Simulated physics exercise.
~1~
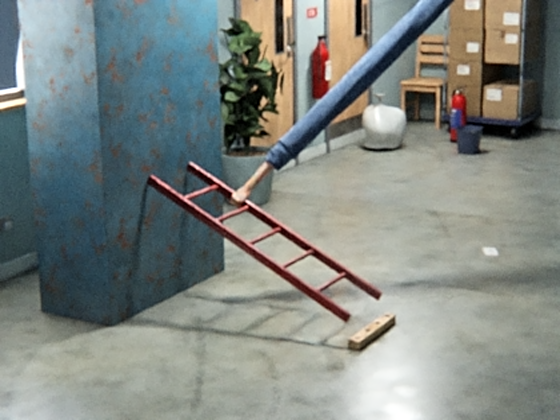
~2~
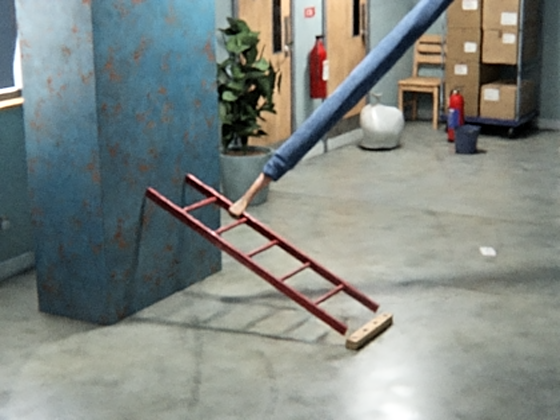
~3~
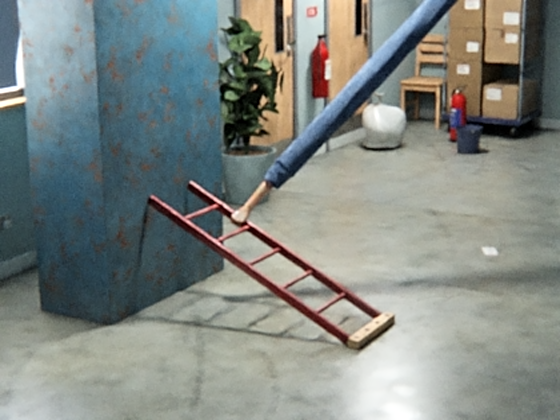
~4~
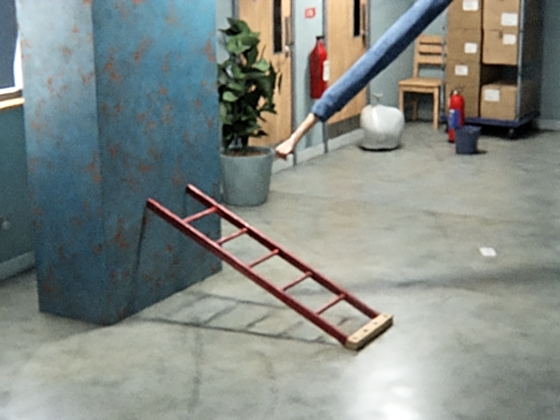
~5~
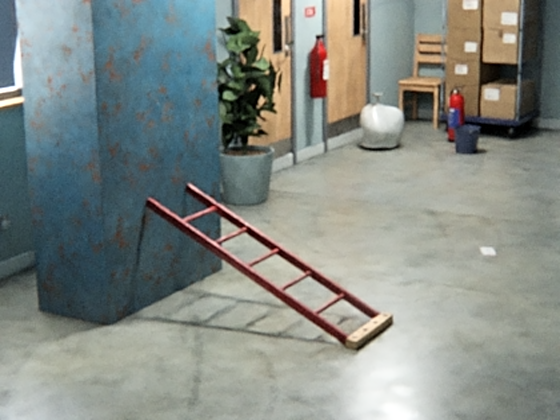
A dark red ladder slants against a rusty blue, box-like cupboard on the left of a grey, glossy floor, seen from slightly above by a gently swaying camera. A pale wooden batten lies near the ladder's foot, with a potted plant, red extinguisher, wooden chair and stacked cartons behind. A hand in a long blue sleeve, reaching in from the upper right, holds the ladder and lowers it until its foot meets the batten. The hand then lets go and draws back out of view. The ladder stays leaning, still, its foot against the batten.
